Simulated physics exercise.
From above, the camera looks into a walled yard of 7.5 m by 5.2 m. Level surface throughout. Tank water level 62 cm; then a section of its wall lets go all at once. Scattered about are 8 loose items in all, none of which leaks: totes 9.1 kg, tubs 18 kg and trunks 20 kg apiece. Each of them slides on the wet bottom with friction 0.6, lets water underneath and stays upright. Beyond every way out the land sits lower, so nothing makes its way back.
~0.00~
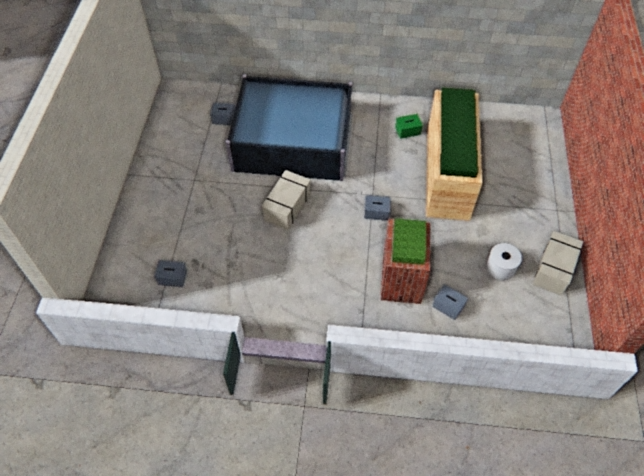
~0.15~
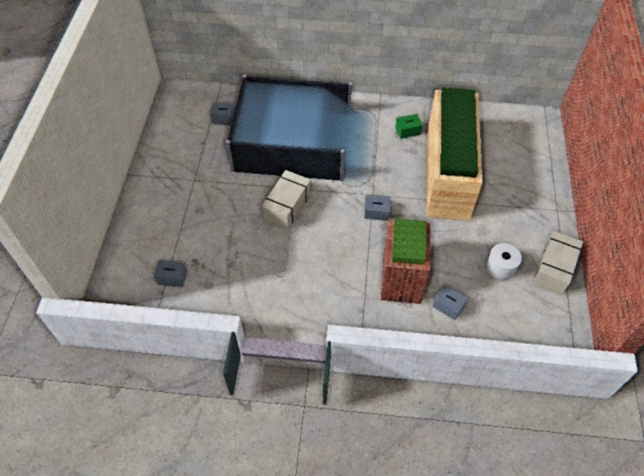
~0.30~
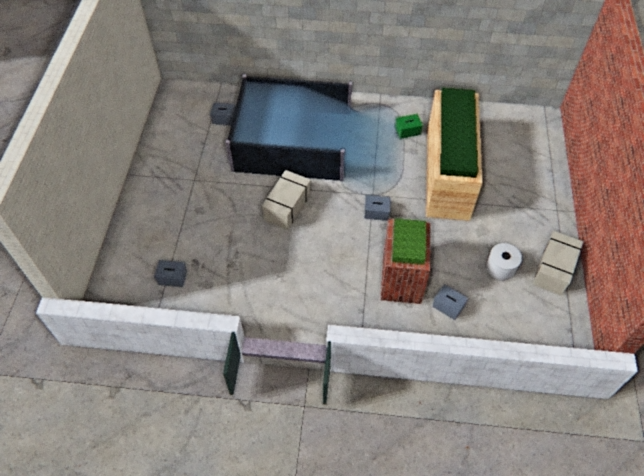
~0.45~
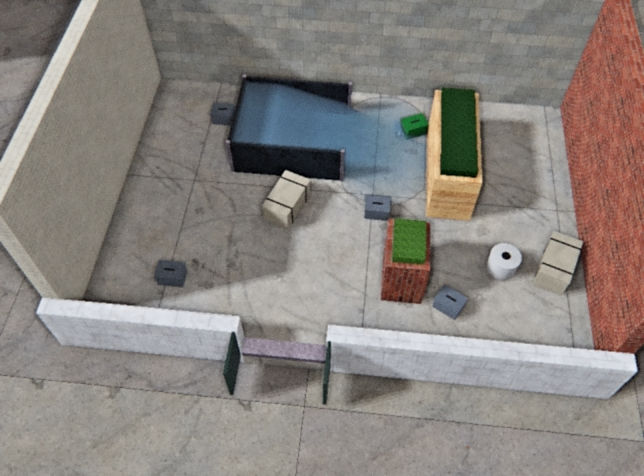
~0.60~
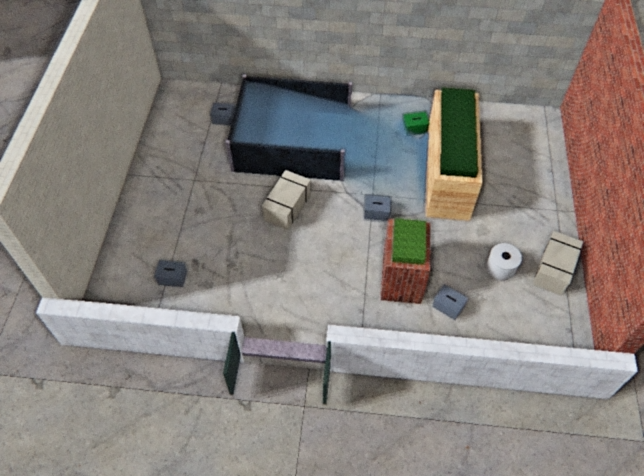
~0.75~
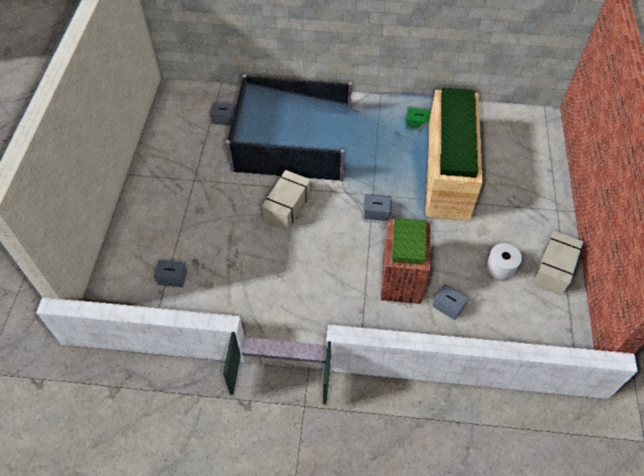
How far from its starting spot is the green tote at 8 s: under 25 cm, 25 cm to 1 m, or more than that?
The green tote is more than 1 m away.
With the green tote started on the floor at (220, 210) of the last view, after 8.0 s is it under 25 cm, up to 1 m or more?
Put there, it remains roughly in place.
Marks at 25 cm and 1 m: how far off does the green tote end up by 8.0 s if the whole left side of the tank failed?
The answer: The green tote stays more or less still.
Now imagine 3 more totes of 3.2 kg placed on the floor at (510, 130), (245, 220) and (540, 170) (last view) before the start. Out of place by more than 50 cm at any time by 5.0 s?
In the order listed: Across the line; behind the line; across the line.
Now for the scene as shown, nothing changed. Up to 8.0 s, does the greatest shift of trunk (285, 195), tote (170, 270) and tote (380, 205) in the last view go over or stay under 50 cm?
Taking them in order: Fell shy, fell shy and exceeded.
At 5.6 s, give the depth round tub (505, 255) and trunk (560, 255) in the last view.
8 and 11 cm.
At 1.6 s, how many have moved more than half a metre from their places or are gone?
The count is 1.
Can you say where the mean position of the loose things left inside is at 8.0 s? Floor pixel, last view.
Mean position approx. (336, 246).
After 1.6 s the green tote is near (485, 104), 1.4 m from its start, afloat; 0 of 8 are out; 1 afloat.
After 3.6 s the green tote is near (536, 237), 3.0 m from its start, afloat; 0 of 8 are out; 1 afloat.
After 5.6 s the green tote is near (488, 287), 3.4 m from its start, afloat; 0 of 8 are out; 2 afloat.
After 8.0 s the green tote is near (446, 251), 2.7 m from its start, aground; 0 of 8 are out; 1 afloat.
